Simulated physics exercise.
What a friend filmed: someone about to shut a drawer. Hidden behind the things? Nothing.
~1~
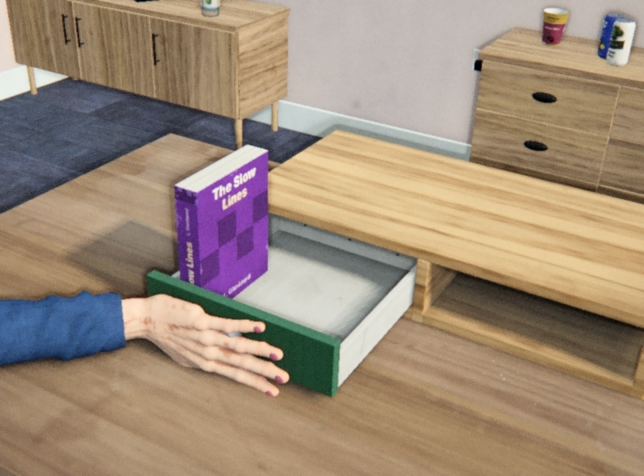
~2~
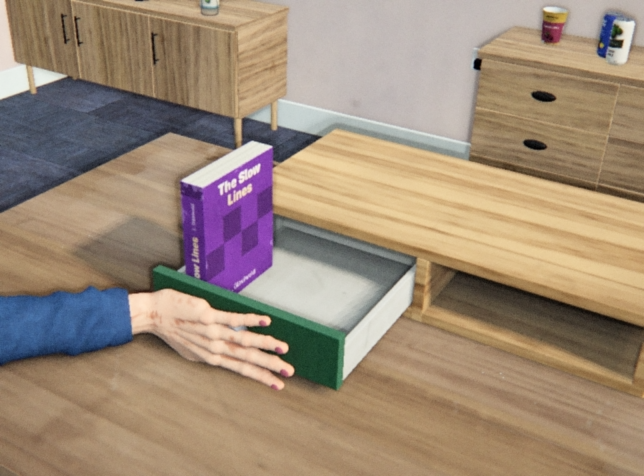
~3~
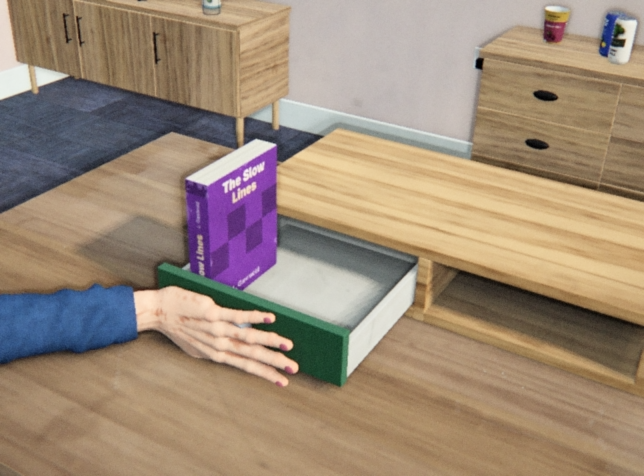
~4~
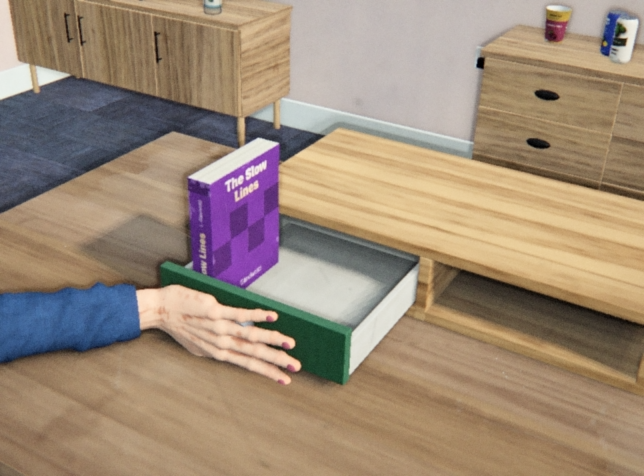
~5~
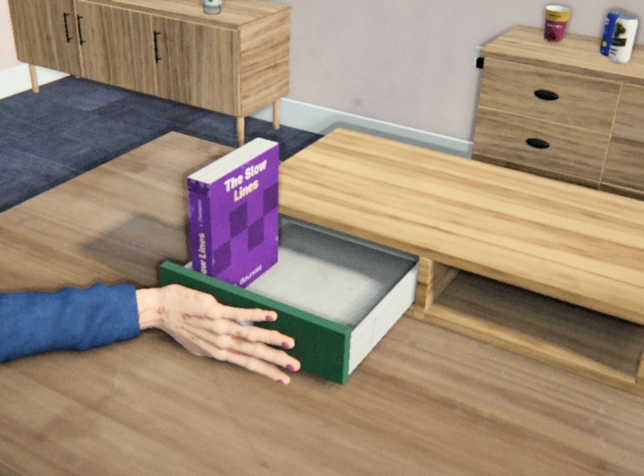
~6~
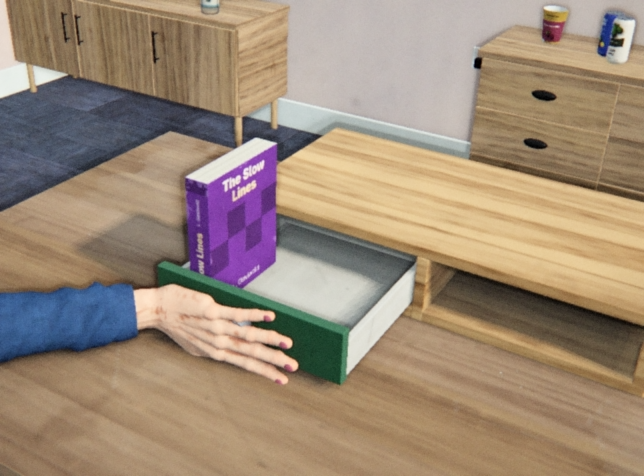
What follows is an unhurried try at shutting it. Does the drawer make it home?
Result: Drawer sticks.
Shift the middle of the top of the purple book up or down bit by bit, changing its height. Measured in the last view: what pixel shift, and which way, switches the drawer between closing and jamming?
Down, by around 80 pixels.
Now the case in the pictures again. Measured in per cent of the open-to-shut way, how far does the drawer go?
Estimate: Close to 15 per cent.
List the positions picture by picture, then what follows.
Drawer (297, 282) wide open; purple book (225, 232), in the first frame.
Drawer (301, 277) wide open; chest (462, 239), in the second frame.
Drawer (305, 274) wide open; purple book (235, 225), in the third frame.
Drawer (308, 273) wide open; chest (465, 238), in the fourth frame.
Drawer (307, 272) wide open; purple book (236, 224), in the fifth frame.
Drawer (305, 273) wide open; chest (462, 238), in the sixth frame.
Then, 0.22 s on from there, drawer starting in.
In the end, the drawer will not close.
